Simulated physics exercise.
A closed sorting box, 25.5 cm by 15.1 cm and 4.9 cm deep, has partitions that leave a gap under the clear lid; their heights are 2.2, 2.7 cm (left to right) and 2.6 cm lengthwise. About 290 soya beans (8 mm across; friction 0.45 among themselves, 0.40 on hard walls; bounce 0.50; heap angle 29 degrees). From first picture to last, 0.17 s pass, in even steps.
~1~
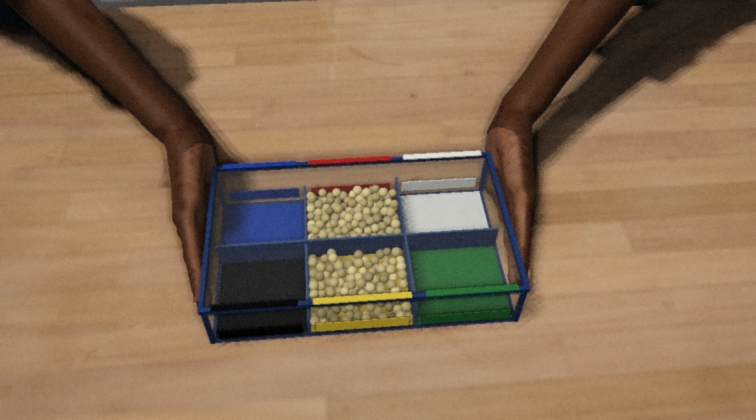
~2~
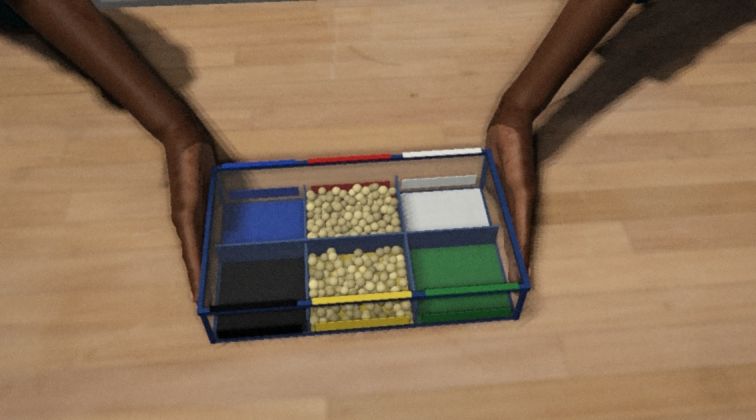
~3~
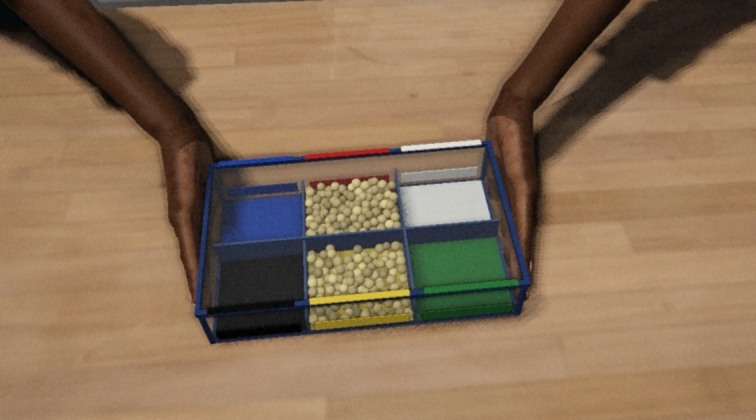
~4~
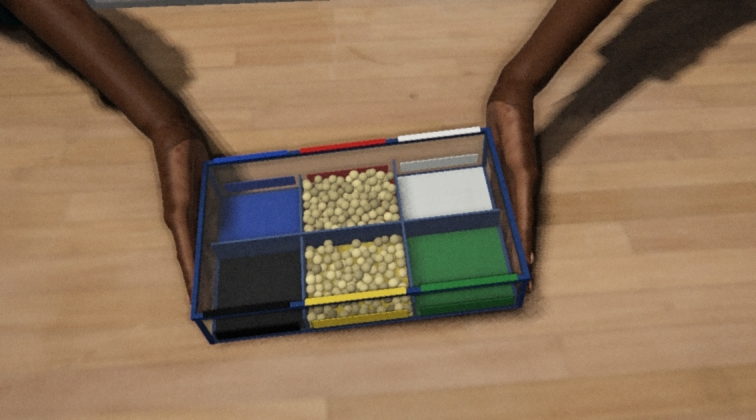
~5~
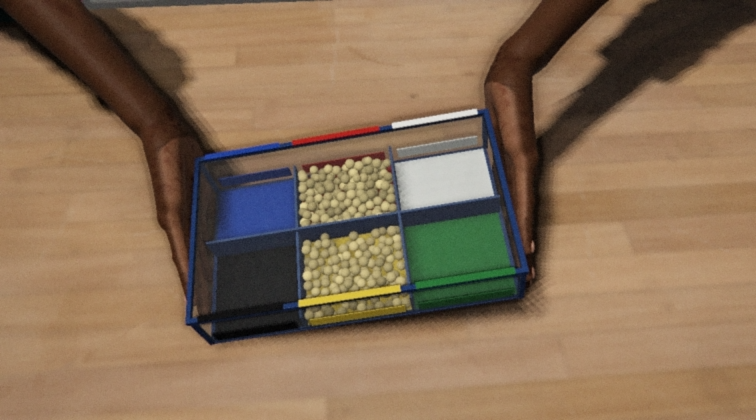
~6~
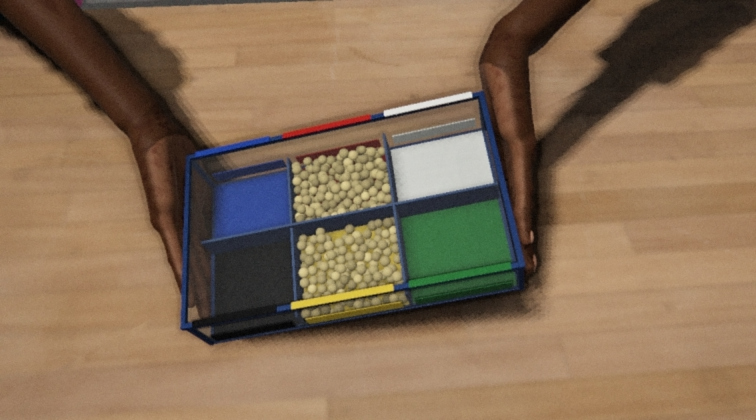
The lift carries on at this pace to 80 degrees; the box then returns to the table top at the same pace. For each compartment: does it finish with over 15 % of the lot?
Red compartment: Under; blue compartment: Under; green compartment: Under; yellow compartment: Over; white compartment: Under; black compartment: Over.
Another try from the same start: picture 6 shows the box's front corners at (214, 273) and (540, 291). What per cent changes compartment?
Then about 55 per cent.
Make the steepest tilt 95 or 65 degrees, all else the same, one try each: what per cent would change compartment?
About 85 and 45 per cent.
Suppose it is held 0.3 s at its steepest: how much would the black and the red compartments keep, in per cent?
In that case black 70; red 10.
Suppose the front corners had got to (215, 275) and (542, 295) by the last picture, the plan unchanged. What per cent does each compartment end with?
Red 15; blue 0; green 50; yellow 25; white 10; black 0.
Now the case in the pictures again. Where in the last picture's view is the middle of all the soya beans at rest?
Near (268, 300).
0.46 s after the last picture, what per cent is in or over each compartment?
Red 35; blue 5; green 0; yellow 40; white 0; black 15.
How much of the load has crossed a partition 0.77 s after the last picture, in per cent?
Some 70 per cent.
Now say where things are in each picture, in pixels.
The first frame shows box tilt 0 degrees, front corners at (204, 309) and (524, 287); red 60 %, yellow 40 %.
The second frame shows box tilt 1 degrees, front corners at (203, 310) and (524, 286).
The third frame shows box tilt 3 degrees, front corners at (200, 312) and (524, 282), lowest corner left front.
The fourth frame shows box tilt 7 degrees, front corners at (197, 315) and (524, 276), lowest corner left front.
The fifth frame shows box tilt 13 degrees, front corners at (192, 320) and (522, 269), lowest corner left front.
The sixth frame shows box tilt 19 degrees, front corners at (187, 324) and (519, 263), lowest corner left front; red 60 %, yellow 40 %.
Then, 0.46 s after the last picture, tilt 79 degrees; red 35 %, blue 5 %, yellow 40 %, black 15 %.
Then, 0.77 s after the last picture, tilt 33 degrees; red 10 %, blue 5 %, yellow 20 %, black 65 %.
Then, 1.18 s after the last picture, tilt 0 degrees; red 10 %, blue 5 %, yellow 20 %, black 65 %.
In the end, red 10 %, blue 5 %, green 0 %, yellow 20 %, white 0 %, black 65 %.
